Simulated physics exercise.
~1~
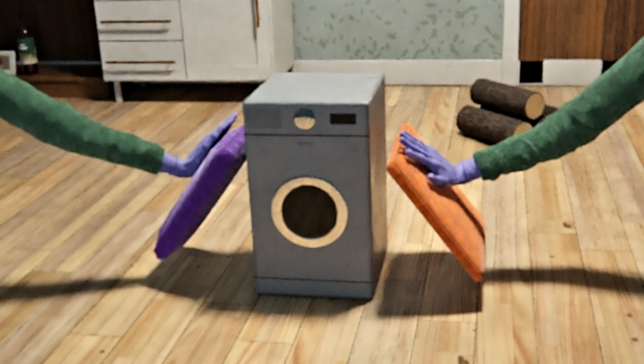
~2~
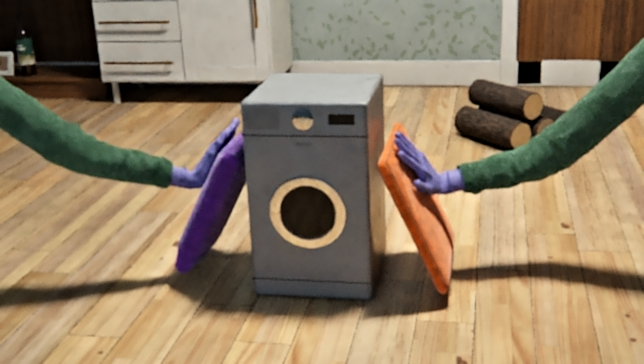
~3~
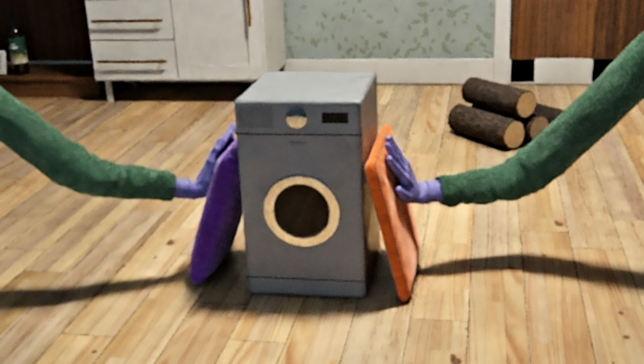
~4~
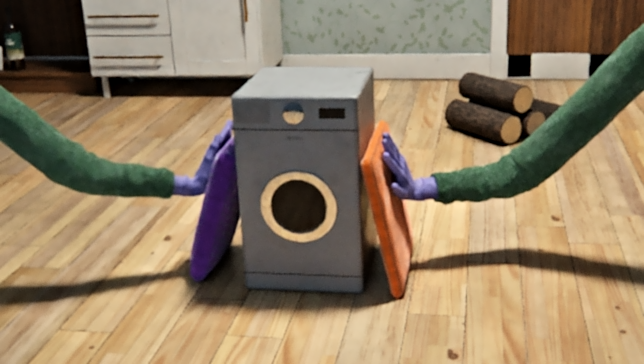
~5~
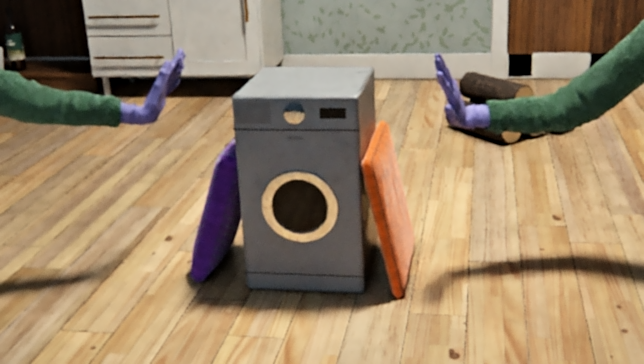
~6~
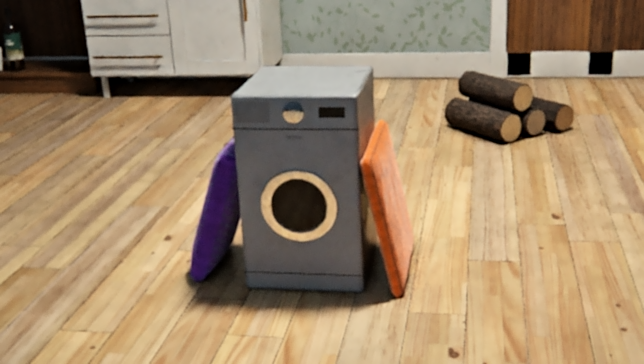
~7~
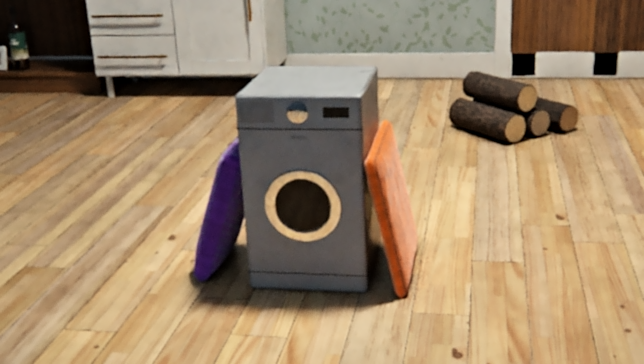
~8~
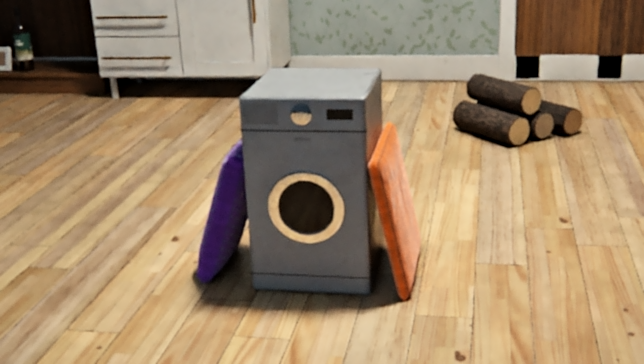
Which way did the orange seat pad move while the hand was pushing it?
It moved to the left, in toward the side of the grey machine.
